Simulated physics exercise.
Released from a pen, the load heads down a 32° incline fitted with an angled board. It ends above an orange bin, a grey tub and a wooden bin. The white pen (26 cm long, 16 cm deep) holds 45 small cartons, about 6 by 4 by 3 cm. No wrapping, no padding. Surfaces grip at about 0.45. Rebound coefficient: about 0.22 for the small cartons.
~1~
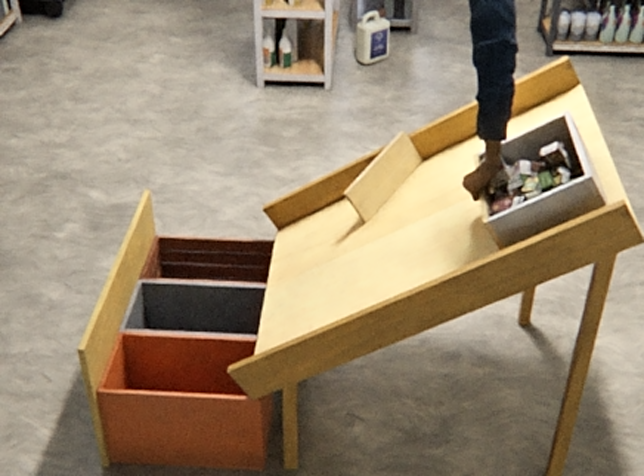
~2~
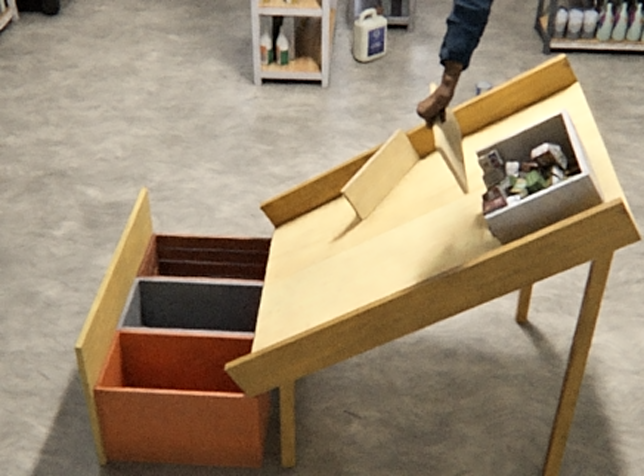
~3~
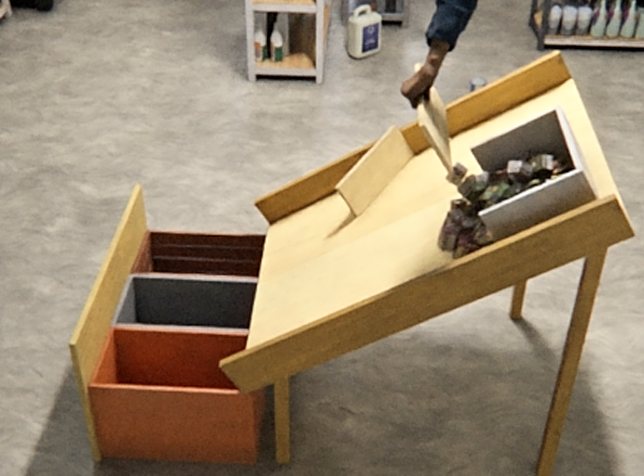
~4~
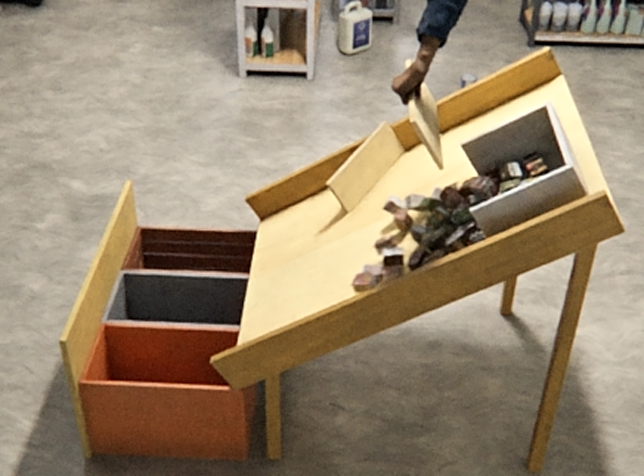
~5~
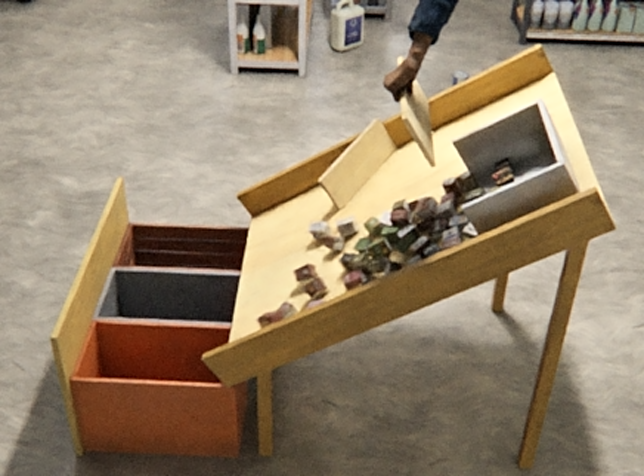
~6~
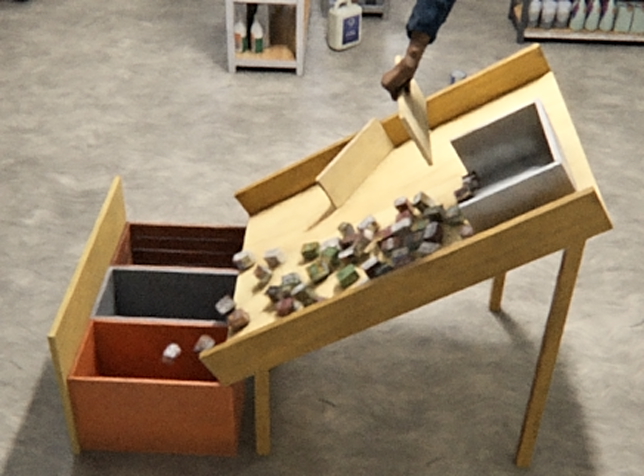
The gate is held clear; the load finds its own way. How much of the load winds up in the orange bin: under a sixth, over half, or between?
Expect over half of the load in the orange bin.
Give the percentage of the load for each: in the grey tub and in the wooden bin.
About 40 and 0 per cent.
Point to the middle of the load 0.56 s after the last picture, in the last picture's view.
At about (155, 383).
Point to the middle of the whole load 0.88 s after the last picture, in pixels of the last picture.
Near (136, 396).
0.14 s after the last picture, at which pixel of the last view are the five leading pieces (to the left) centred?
At about (155, 356).
Then, 0.14 s after the last picture, 4 in the orange bin, 4 in the grey tub, 33 on the slope and 4 in the air.
Then, 0.32 s after the last picture, 12 in the orange bin, 7 in the grey tub, 22 on the slope and 4 in the air.
Then, 0.56 s after the last picture, 22 in the orange bin, 14 in the grey tub, 4 on the slope and 5 in the air.
When it is over (0.88 s after the last picture), 27 in the orange bin and 18 in the grey tub. Asked share, 27 of 45, 60 per cent.
